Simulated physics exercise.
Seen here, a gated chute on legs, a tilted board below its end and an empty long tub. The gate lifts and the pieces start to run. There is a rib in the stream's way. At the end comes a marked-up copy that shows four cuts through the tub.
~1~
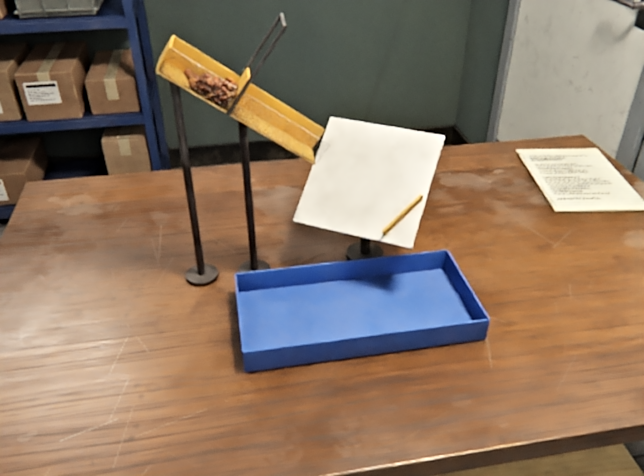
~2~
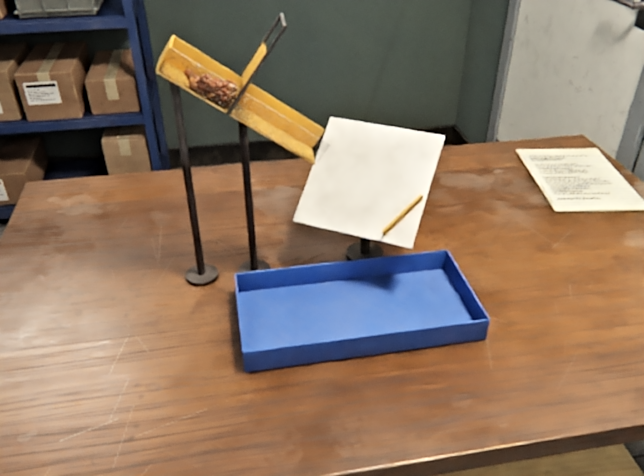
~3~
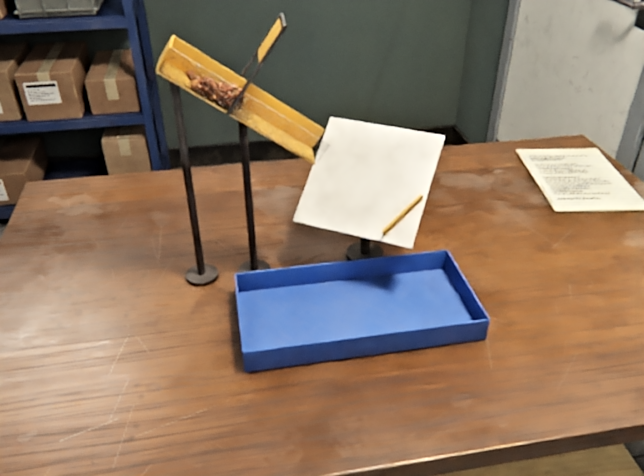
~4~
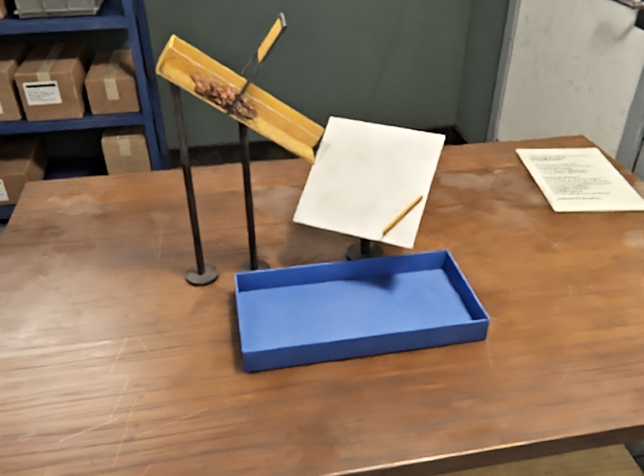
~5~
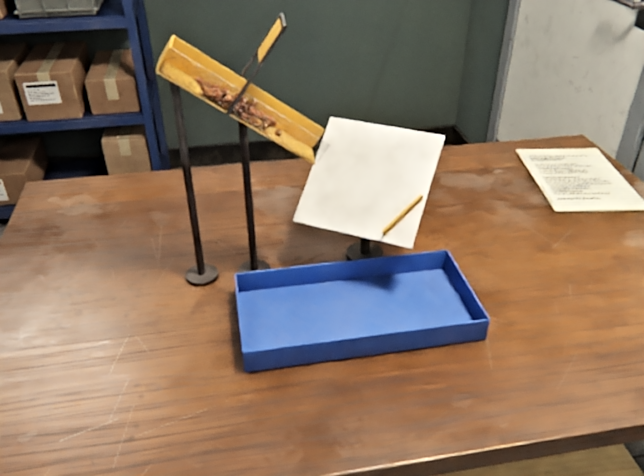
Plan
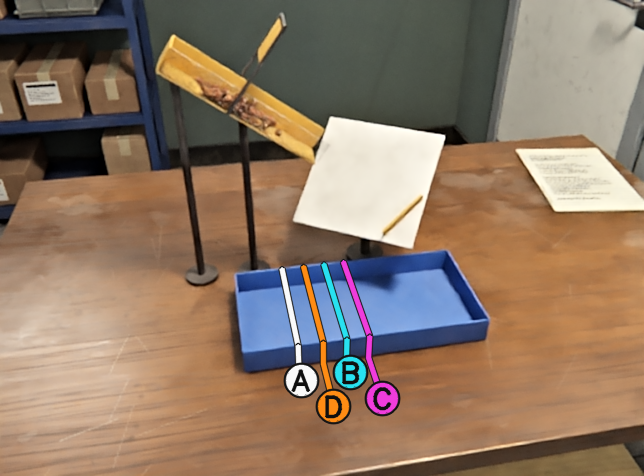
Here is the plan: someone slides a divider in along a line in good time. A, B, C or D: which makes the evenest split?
Best: C.
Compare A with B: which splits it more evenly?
Here it is line B.
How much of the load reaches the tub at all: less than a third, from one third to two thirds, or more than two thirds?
About that: More than two thirds.
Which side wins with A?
The right side.
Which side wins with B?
Right.
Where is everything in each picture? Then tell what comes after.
The first picture shows load behind the gate near (218, 89), bits of dog kibble; lip of the chute near (313, 157), sloping fairly steeply.
The second picture shows middle of the board near (369, 178), tilted fairly steeply; middle of its low edge near (350, 234); of its high edge near (386, 126).
The third picture shows front corners of the tub near (243, 352) and (489, 319), empty; front of the load near (240, 101).
The fourth picture shows middle of the load near (224, 99); its front near (256, 114), close to a quarter of the way to the lip; rib from (421, 194) to (383, 231).
The fifth picture shows middle of the load near (233, 104); its front near (278, 132), close to half of the way to the lip.
On the marked copy, line A crosses the front rim at (297, 345); line B crosses the front rim at (346, 338); line C crosses the front rim at (369, 335); line D crosses the front rim at (323, 341).
With A, of what is caught, none at all on the left of the divider, the whole lot on the right.
With B, of what is caught, a small share on the left of the divider, the bulk on the right.
With C, of what is caught, close to half on the left of the divider, close to half on the right.
With D, of what is caught, only a few on the left of the divider, all but a few on the right.
